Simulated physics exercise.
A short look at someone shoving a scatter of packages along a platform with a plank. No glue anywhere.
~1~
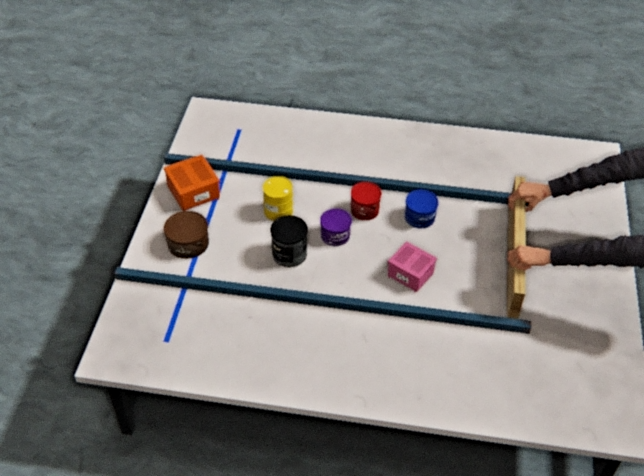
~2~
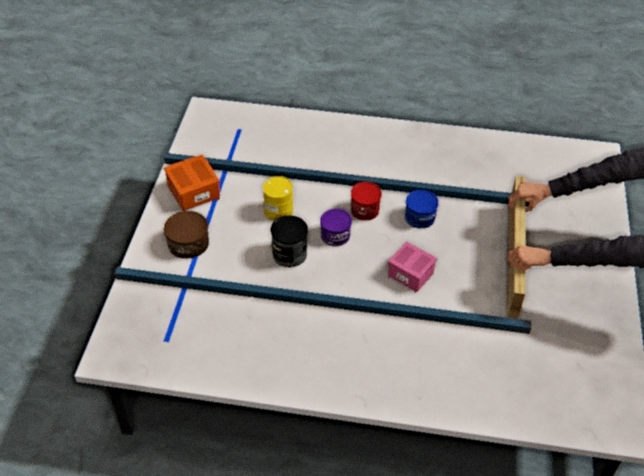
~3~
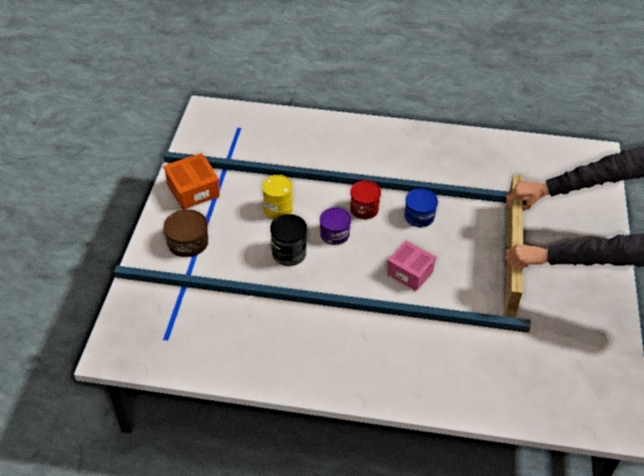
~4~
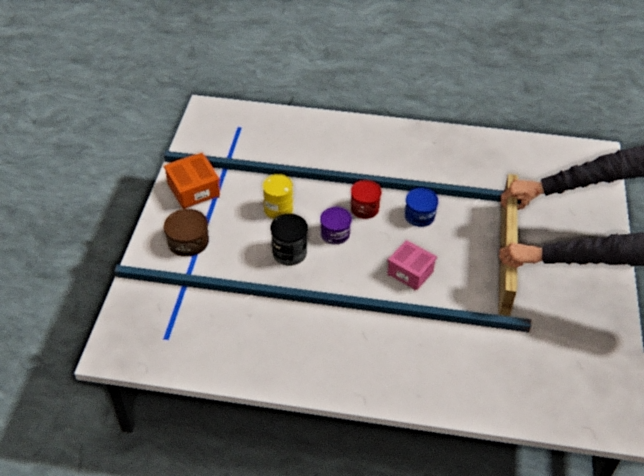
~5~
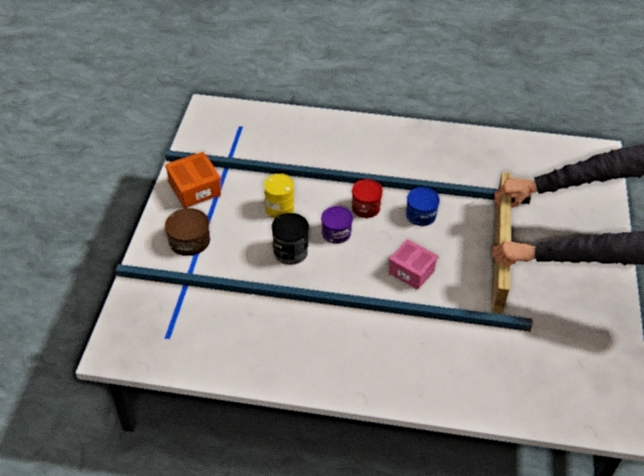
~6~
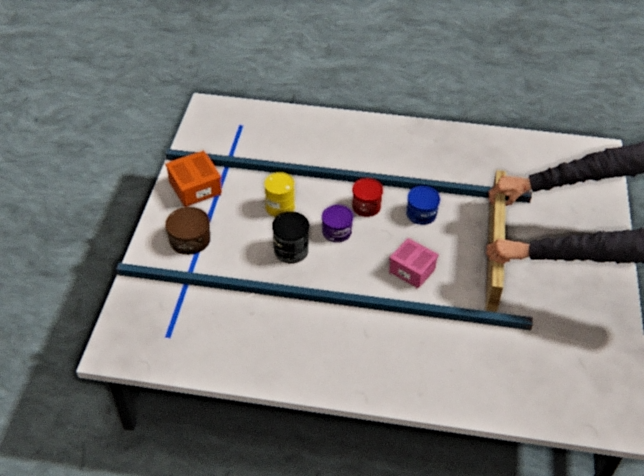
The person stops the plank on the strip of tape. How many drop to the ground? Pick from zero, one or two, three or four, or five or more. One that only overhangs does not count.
As it turns out, the number that fall off is one or two.
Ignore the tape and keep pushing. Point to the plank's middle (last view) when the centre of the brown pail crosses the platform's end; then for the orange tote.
About (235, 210), and (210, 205) for the other.
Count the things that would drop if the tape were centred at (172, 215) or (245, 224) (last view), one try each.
The counts: 4 and 0.
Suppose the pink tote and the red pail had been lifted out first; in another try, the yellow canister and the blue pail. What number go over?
It would be 0 and 1.
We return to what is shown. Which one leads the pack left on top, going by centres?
It is the orange tote.
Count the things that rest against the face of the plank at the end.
In contact: 3.
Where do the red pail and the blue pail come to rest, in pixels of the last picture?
About (184, 164), and the other about (204, 179).
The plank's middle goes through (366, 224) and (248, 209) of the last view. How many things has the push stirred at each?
3 and 8.
Early on, none off yet; orange tote at rest near (194, 179); brown pail at rest near (189, 231); yellow canister at rest near (280, 195).
A while later, none off yet; orange tote at rest near (194, 179); brown pail at rest near (189, 231); yellow canister travelled a little near (274, 196).
Further along, none off yet; orange tote at rest near (194, 179); brown pail travelled about its own width near (163, 228); yellow canister travelled well along near (231, 193).
Finally, the number that fall off is one or two; lost, brown pail.
